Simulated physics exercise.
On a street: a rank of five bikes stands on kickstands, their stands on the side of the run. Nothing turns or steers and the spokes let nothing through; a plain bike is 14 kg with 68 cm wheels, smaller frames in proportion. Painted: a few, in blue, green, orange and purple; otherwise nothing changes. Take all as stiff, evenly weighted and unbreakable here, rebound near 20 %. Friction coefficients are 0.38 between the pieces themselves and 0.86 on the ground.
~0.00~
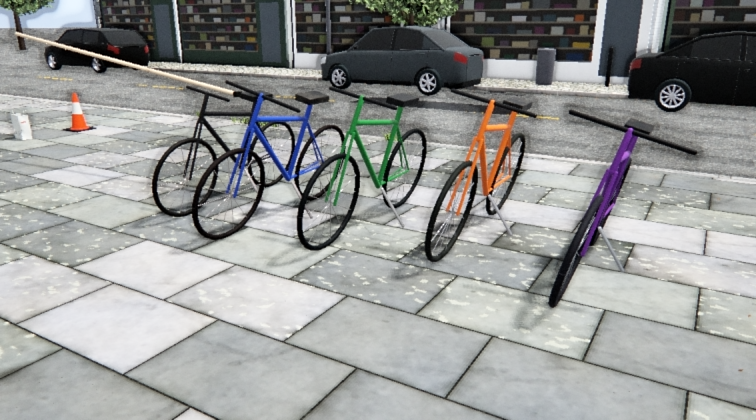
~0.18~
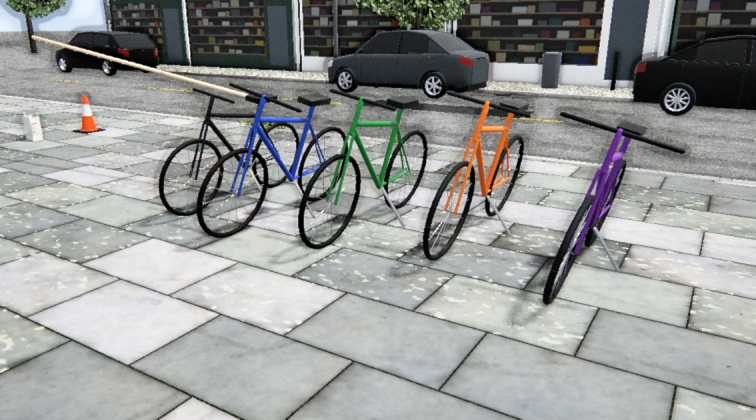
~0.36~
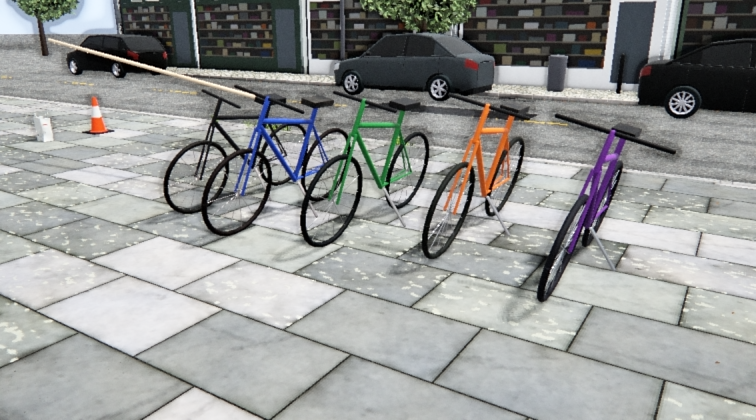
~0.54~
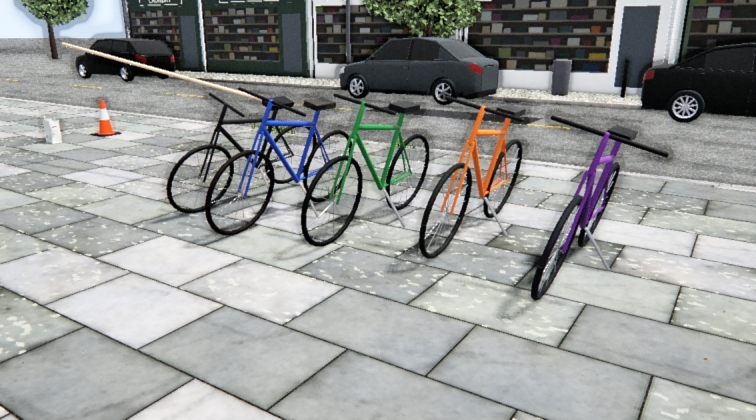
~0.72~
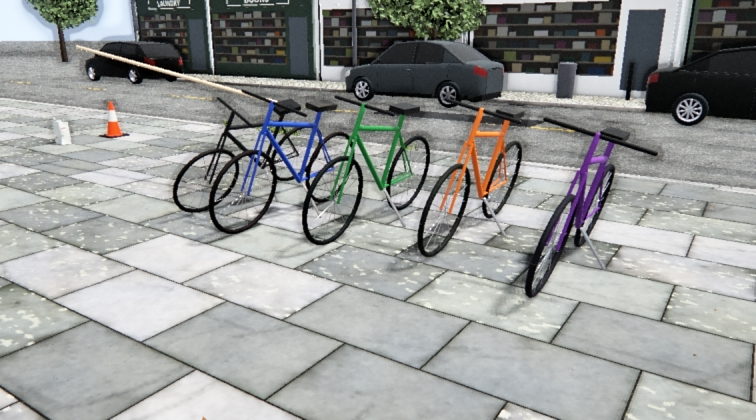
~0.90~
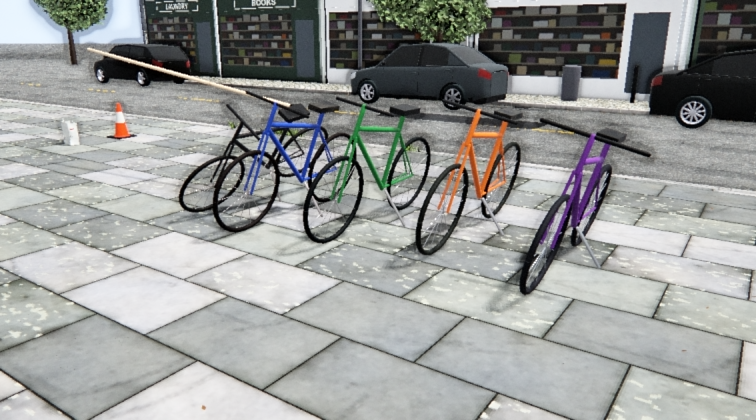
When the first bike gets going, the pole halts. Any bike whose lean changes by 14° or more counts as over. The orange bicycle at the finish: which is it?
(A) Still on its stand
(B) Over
Over.
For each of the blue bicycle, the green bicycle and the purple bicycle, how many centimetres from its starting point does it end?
Blue 90 cm, green 70 cm, purple 70 cm.
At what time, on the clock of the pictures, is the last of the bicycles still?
That comes at about 4.5 s.
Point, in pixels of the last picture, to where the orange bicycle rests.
About (569, 218) in the last picture.
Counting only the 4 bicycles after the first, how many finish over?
4 in total.
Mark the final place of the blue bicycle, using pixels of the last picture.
Its centre finishes around pixel (354, 204) in the last picture.
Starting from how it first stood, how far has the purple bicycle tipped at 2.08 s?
It sits at about 0 degrees.
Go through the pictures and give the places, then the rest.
In the first frame (places mark the middle of the side facing us; the camera moves round a little), pole end (234, 95) 11 cm from the first bicycle; orange bicycle (439, 196); purple bicycle (577, 239); green bicycle (409, 171); the rest undisturbed.
The second frame shows pole end 11 mm from the first bicycle; orange bicycle (436, 195).
The third frame shows pole end pushing; orange bicycle (435, 195); the rest undisturbed.
The fourth frame shows pole end pushing; orange bicycle (432, 195); the rest undisturbed.
The fifth frame shows pole end pushing; orange bicycle (430, 194); the rest undisturbed.
The sixth frame shows pole end stopped; orange bicycle (428, 194); purple bicycle (540, 230); blue bicycle (328, 171); the rest undisturbed.
After 1.44 s, 1 of the 4 other bicycles over; orange bicycle unmoved; blue bicycle leaning 26°.
After 2.08 s, 2 of the 4 other bicycles over; orange bicycle unmoved; blue bicycle leaning 50°.
After 2.76 s, 3 of the 4 other bicycles over; orange bicycle leaning 40°; green bicycle leaning 69°.
After 3.80 s, 4 of the 4 other bicycles over; orange bicycle leaning 72°; green bicycle leaning 73°.
At rest (4.8 s), 4 of the 4 other bicycles over; orange bicycle lying flat; purple bicycle lying flat; green bicycle leaning 73°. Not one is left standing. As the last picture would show them, middles, orange bicycle near (569, 218), purple bicycle near (678, 256).
